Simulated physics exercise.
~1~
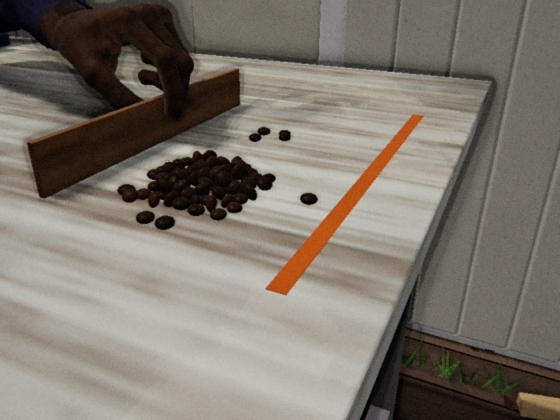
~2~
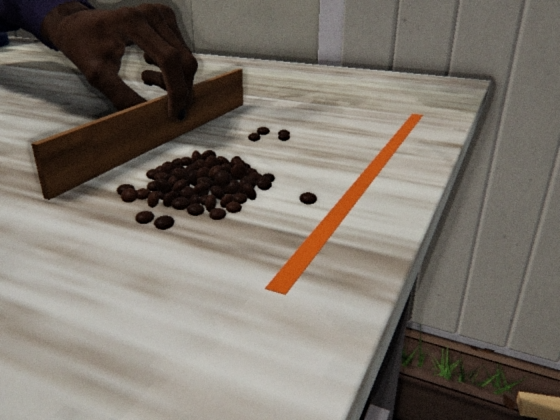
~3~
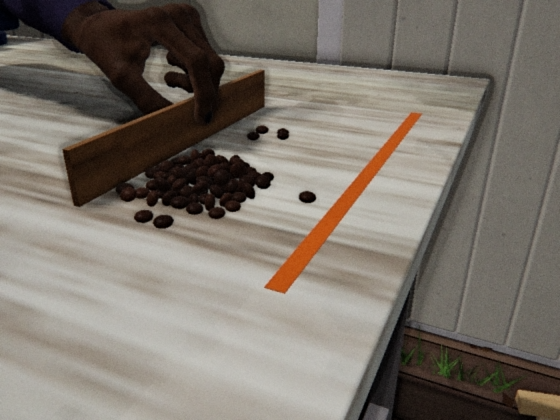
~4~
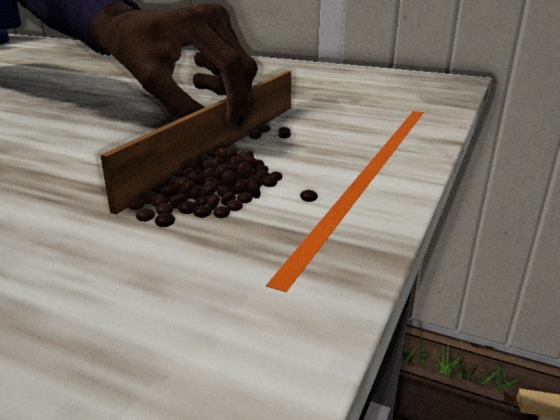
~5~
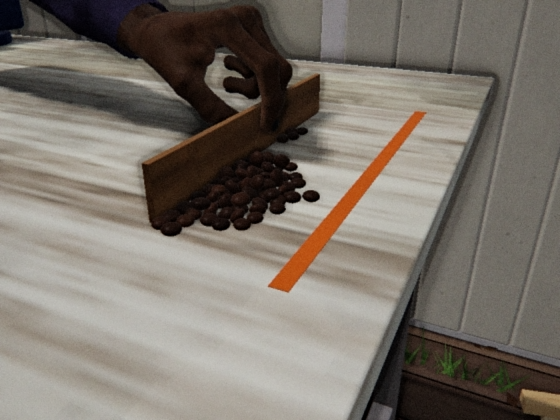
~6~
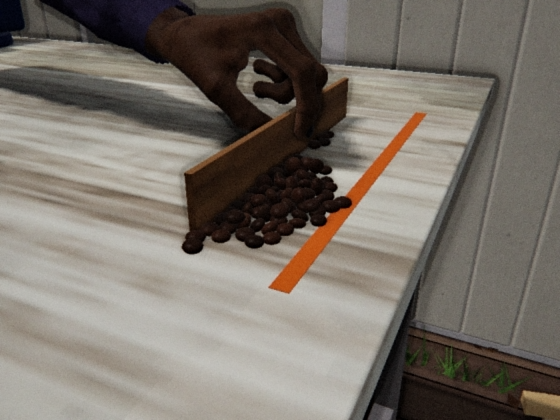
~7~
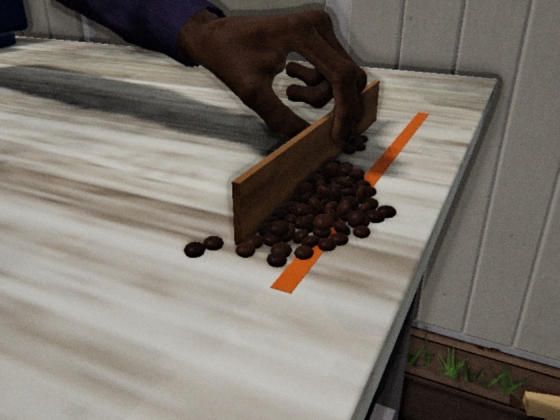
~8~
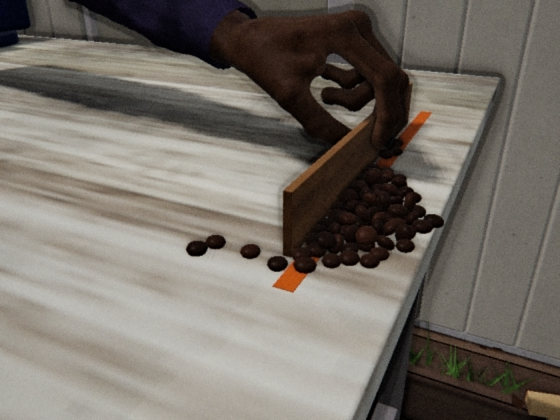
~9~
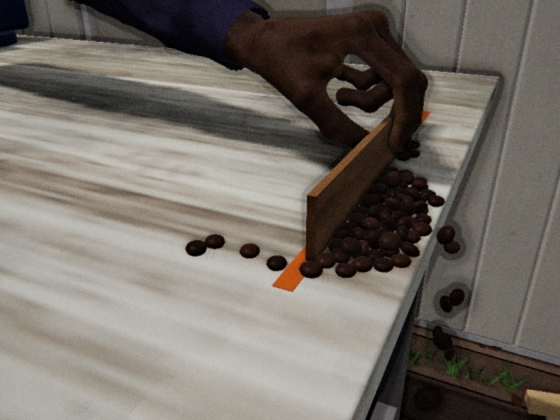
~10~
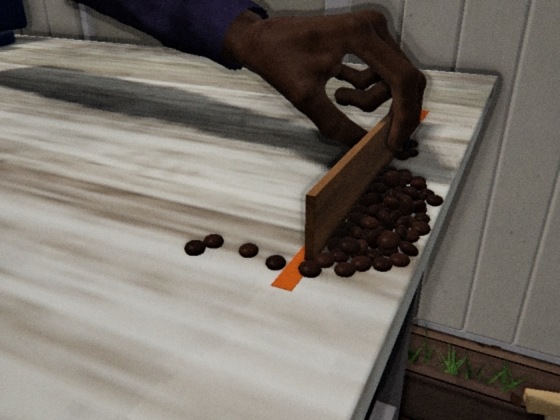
On a pale, streaked tabletop beside a light panelled wall, seen from above at an angle by a slightly swaying camera, a dark-skinned hand in a purple sleeve holds an upright strip of wood at upper left. A pile of dark brown, bean-like pieces lies just right of it, and an orange tape line runs near the table's right edge. The hand pushes the strip rightward, gathering the pile and sweeping it across the tape, while a few pieces slip out at the near end. As the strip stops at the tape, several pieces drop off the right edge. The rest stay bunched on the table, with four left trailing behind.
